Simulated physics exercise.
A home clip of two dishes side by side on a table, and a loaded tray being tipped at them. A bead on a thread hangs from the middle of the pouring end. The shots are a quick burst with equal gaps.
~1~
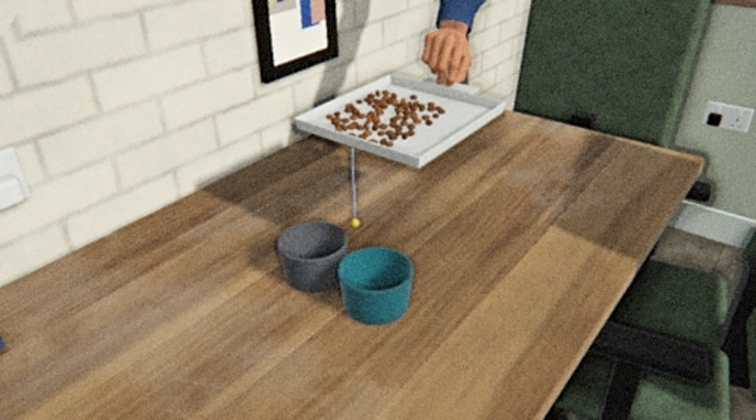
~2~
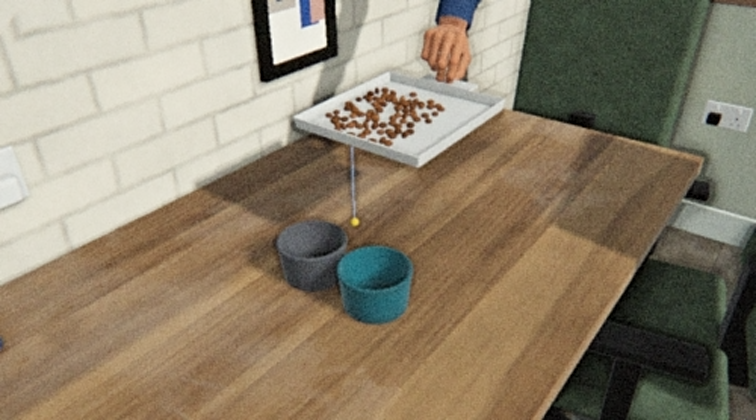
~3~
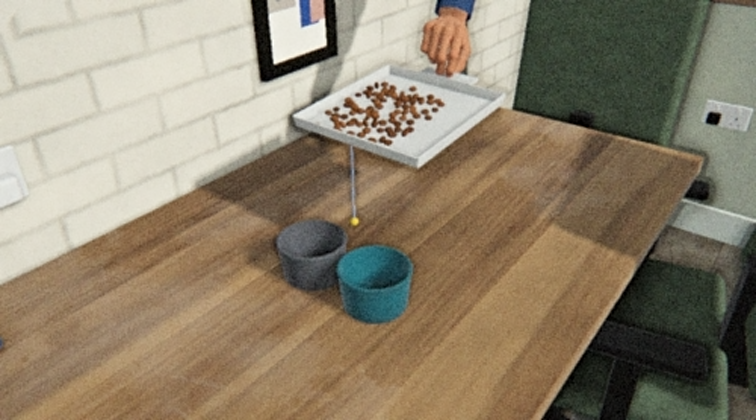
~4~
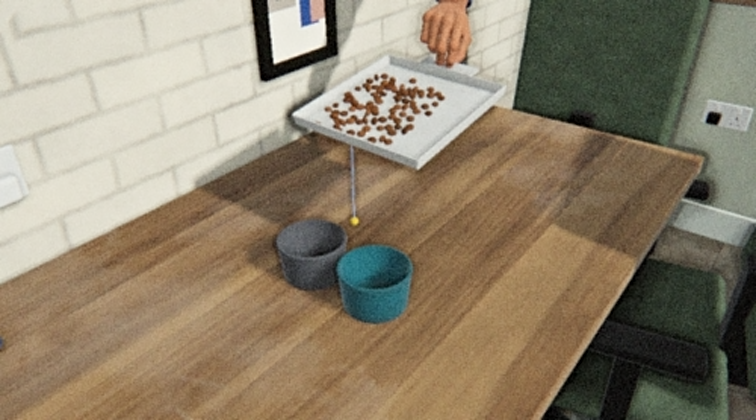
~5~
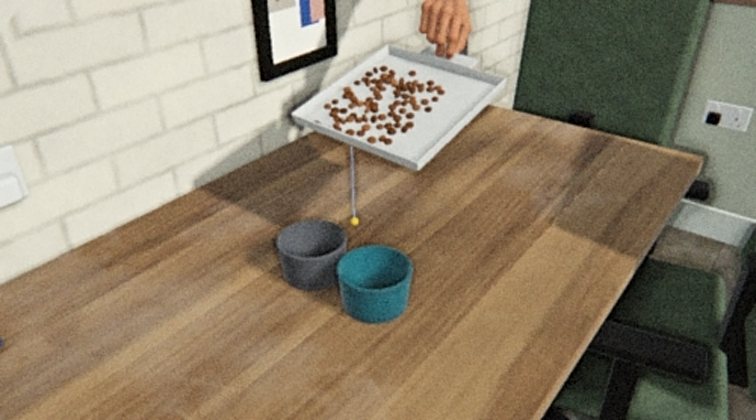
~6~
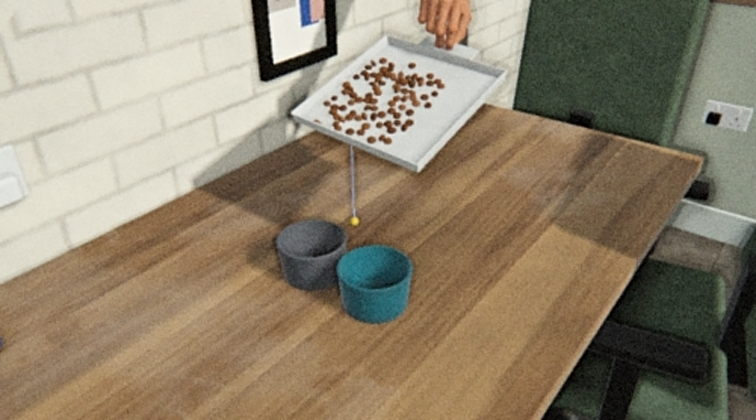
A hand gradually tilting a white tray of brown kibble above a wooden table with a grey dish and a teal dish.
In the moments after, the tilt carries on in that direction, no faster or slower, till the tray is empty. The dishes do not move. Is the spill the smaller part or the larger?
They take the larger part between them.
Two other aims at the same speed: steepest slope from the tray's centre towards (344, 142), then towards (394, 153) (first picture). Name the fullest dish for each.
In turn: The left dish; right.
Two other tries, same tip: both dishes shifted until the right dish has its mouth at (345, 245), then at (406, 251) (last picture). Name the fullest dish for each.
The first try: The right-hand dish. The second: The dish on the right.
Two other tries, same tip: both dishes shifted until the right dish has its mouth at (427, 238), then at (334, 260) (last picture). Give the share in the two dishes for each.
Near 10 % and 40 %.
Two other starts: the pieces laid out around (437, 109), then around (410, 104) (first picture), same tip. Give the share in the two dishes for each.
The first gives 70 %, the second 70 %.
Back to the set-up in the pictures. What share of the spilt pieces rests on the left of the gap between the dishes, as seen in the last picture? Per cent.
Near 30 %.
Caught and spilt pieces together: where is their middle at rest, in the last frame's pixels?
Roughly at (372, 296).
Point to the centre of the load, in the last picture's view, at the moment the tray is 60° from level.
Roughly at (363, 133).
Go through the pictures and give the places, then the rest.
The first picture shows corners of the pouring end at (297, 118) and (419, 156), level; middle of the load at (380, 112), bits of dog kibble; left dish at (291, 270); right dish at (353, 302); bead on its thread at (355, 223).
The second picture shows corners of the pouring end at (296, 117) and (418, 156), level; middle of the load at (380, 110).
The third picture shows corners of the pouring end at (296, 115) and (418, 157), tipped barely, lowest at the right corner; middle of the load at (379, 107).
The fourth picture shows corners of the pouring end at (295, 114) and (417, 158), tipped a little, lowest at the right corner; middle of the load at (379, 102).
The fifth picture shows corners of the pouring end at (295, 113) and (417, 161), tipped a little, lowest at the right corner; middle of the load at (379, 97).
The sixth picture shows corners of the pouring end at (294, 112) and (417, 163), tipped clearly, lowest at the right corner; middle of the load at (373, 101); left dish at (290, 268); right dish at (352, 300).
Soon, tray tipped steeply; nearly all on the tray; a stray few in the air.
A while on, tray tipped right over; about half on the tray; about a quarter in the right dish; a stray few in the left dish; a small part outside both; a small part in the air.
Towards the end, tray tipped past a quarter turn; about half in the right dish; about a quarter in the left dish; about a quarter outside both.
Finally, tray tipped past a quarter turn; about half in the right dish; about a quarter in the left dish; about a quarter outside both.
